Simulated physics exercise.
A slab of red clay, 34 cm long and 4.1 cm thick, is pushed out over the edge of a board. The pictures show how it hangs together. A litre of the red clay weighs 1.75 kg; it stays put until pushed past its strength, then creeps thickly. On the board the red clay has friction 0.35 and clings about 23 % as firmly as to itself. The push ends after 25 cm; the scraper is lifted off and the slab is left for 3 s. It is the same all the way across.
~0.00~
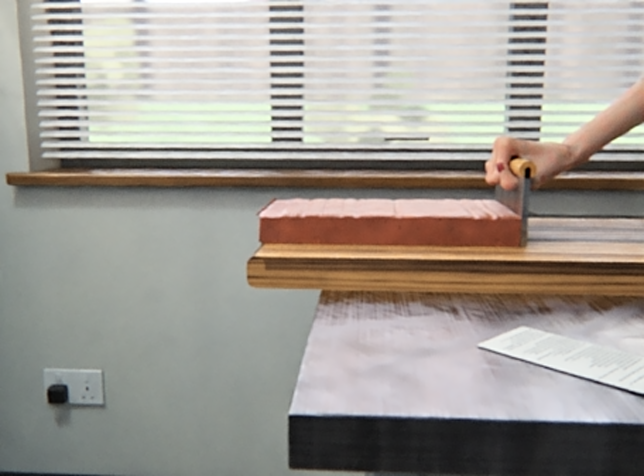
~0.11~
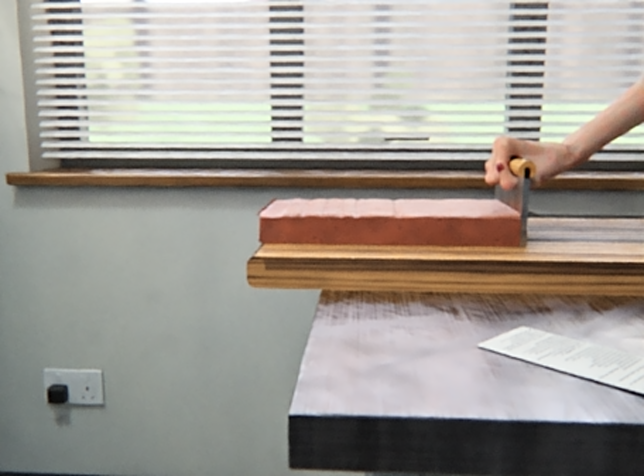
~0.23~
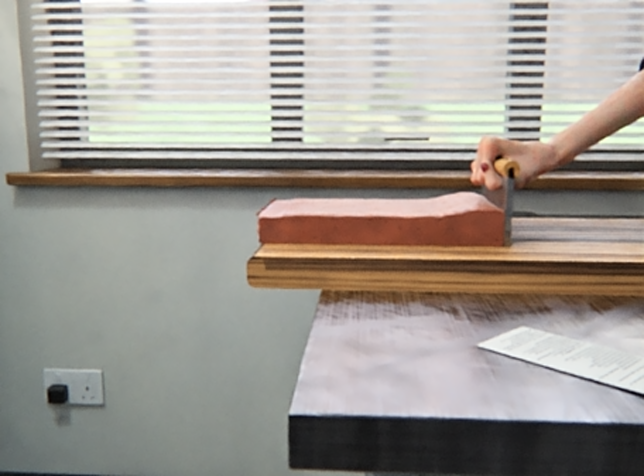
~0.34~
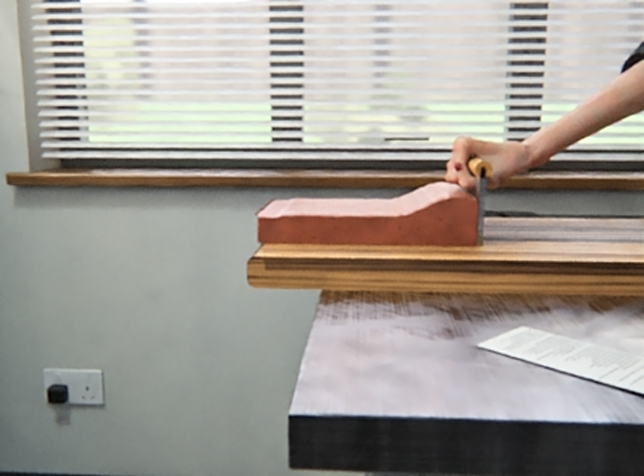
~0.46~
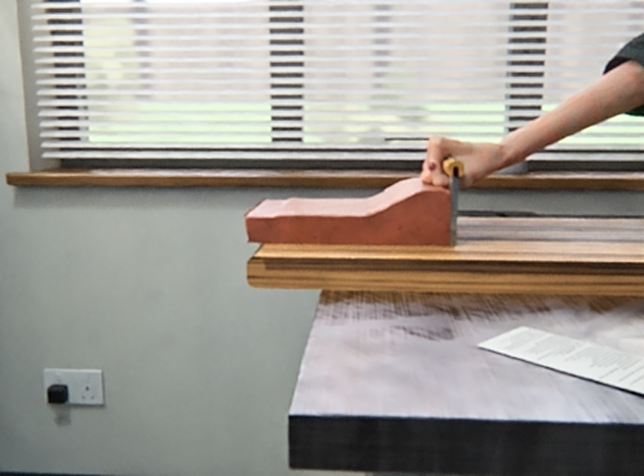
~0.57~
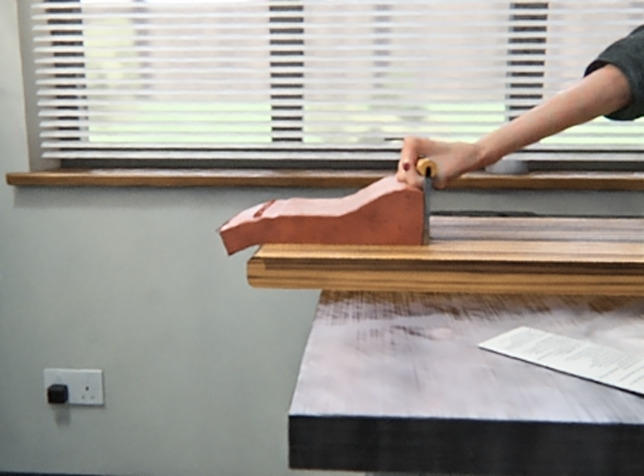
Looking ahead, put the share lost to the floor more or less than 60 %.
It comes out less than 60 %.
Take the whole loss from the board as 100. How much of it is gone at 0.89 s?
Some 80 per cent.
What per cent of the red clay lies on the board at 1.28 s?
Some 50 per cent.
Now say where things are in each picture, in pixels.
Foot of the scraper at (520, 247), not yet moved; front end of the red clay at (258, 219), in the first frame.
Foot of the scraper at (520, 247), not yet moved; front end of the red clay at (258, 219), in the second frame.
Foot of the scraper at (504, 247), moved 2.1 cm; front end of the red clay at (258, 221), in the third frame.
Foot of the scraper at (477, 247), moved 5.5 cm; front end of the red clay at (256, 221), in the fourth frame.
Foot of the scraper at (450, 246), moved 9.0 cm; front end of the red clay at (245, 222), 5 % of it past the edge, in one piece, in the fifth frame.
Foot of the scraper at (423, 246), moved 13 cm; front end of the red clay at (218, 231), 15 % of it past the edge, in one piece, in the sixth frame.
By 0.89 s, 57 % lies on the board and 16 % has fallen.
By 1.28 s, 48 % lies on the board and 50 % has fallen.
By 1.66 s, 48 % lies on the board and 50 % has fallen.
By 2.04 s, 48 % lies on the board and 50 % has fallen.
By 4.04 s, at the end, 48 % lies on the board and 50 % has fallen.
